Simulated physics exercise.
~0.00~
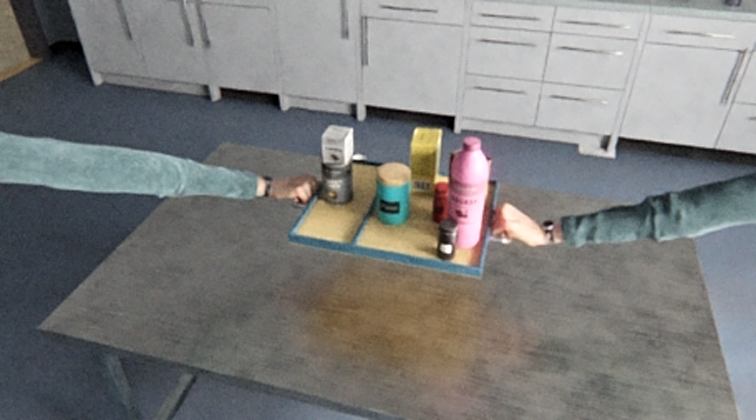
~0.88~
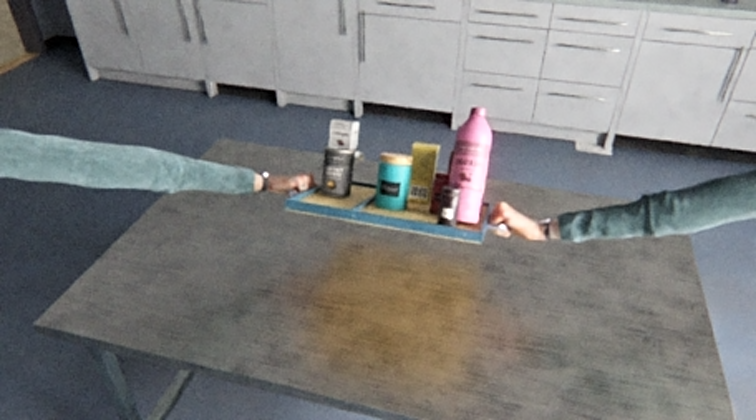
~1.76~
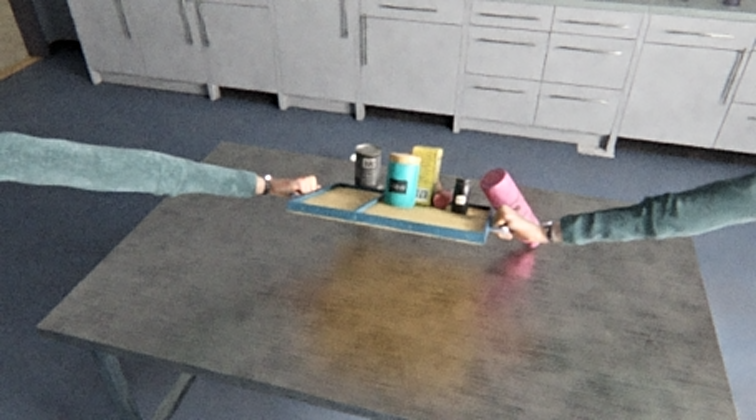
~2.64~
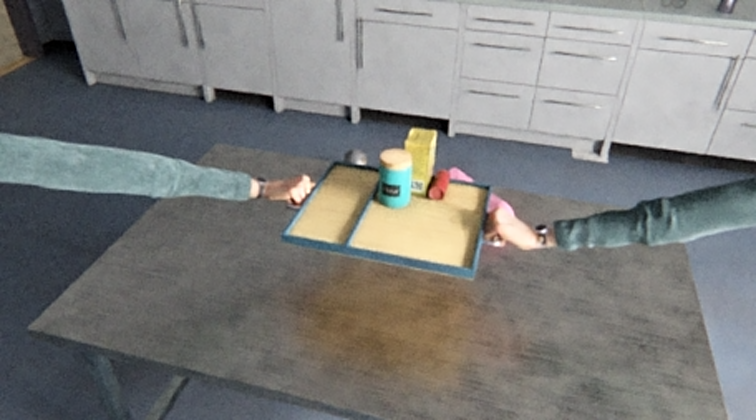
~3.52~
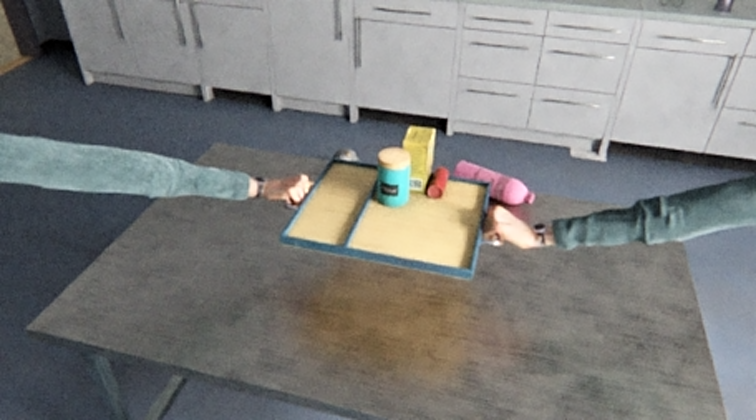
Hand-held serving tray tipping away and levelling, several containers sliding off its far side, turquoise jar standing and red shaker toppled.
